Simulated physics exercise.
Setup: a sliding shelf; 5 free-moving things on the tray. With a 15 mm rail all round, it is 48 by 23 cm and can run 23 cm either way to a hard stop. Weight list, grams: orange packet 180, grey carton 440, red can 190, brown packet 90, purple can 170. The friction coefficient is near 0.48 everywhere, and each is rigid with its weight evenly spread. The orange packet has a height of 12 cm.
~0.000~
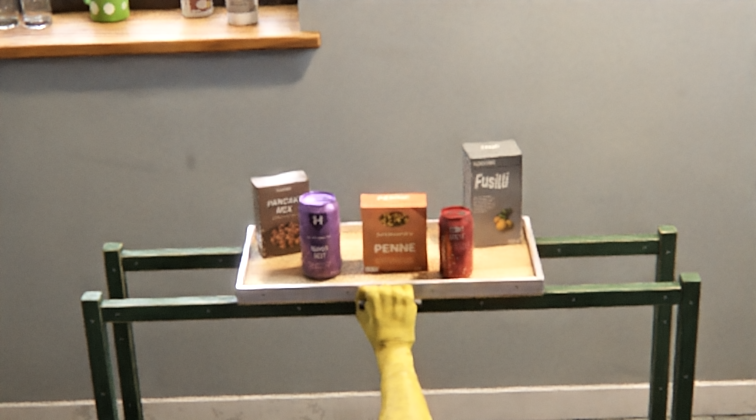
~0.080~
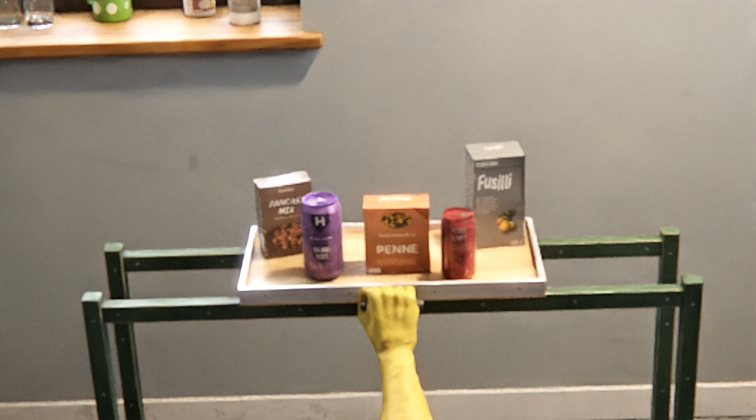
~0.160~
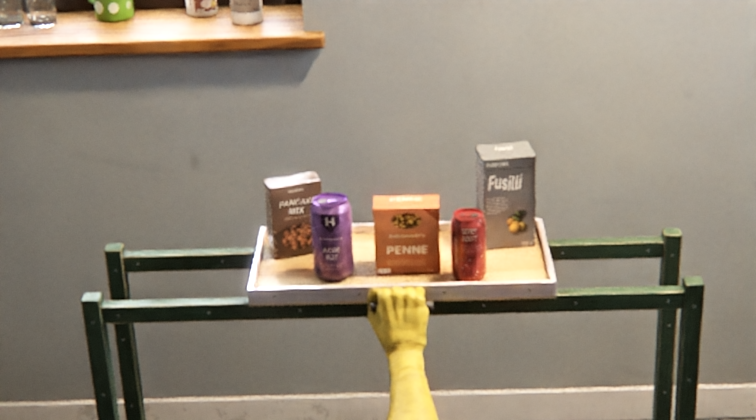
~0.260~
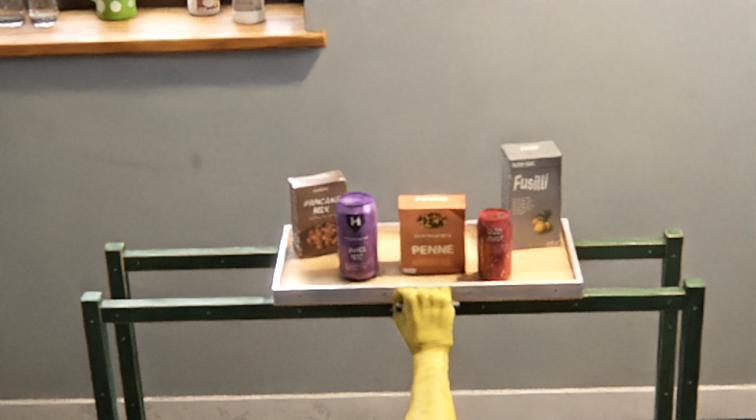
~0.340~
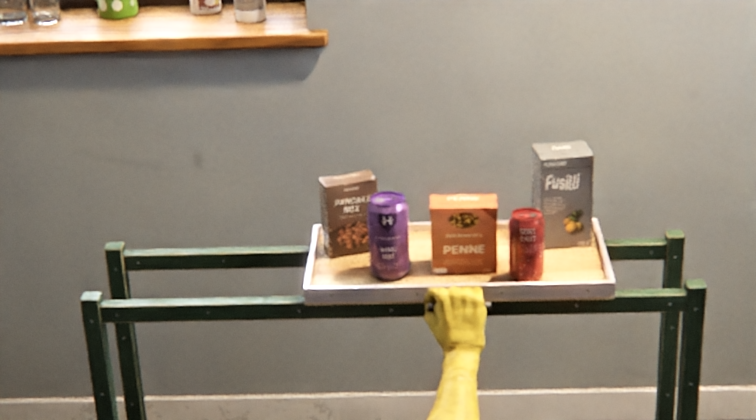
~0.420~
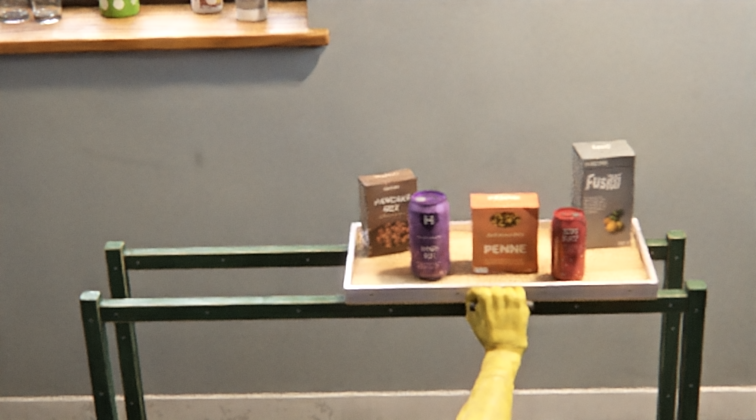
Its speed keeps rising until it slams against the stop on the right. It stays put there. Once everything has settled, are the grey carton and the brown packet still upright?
The grey carton is not; the brown packet is.
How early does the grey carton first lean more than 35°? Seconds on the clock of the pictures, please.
It happens near 0.6 s.
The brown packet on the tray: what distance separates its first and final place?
It ends about 10 centimetres from where it started.
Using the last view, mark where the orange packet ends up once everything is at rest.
Its centre ends close to (599, 231) in the last view.
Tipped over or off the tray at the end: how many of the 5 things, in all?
My answer is 2.
After 0.62 s, tray 23 cm right; grey carton leaning 34° near (668, 185); brown packet slid 9 cm near (475, 212); red can leaning 13°.
After 1.02 s, tray 23 cm right; grey carton and red can now off the tray; brown packet slid 10 cm near (480, 212); orange packet slid 10 cm.
At rest (1.5 s), off the tray and tipped over, grey carton; off the tray but upright, red can; not toppled but over 5 cm from the start, orange packet, brown packet and purple can. In the last view, brown packet near (480, 212).
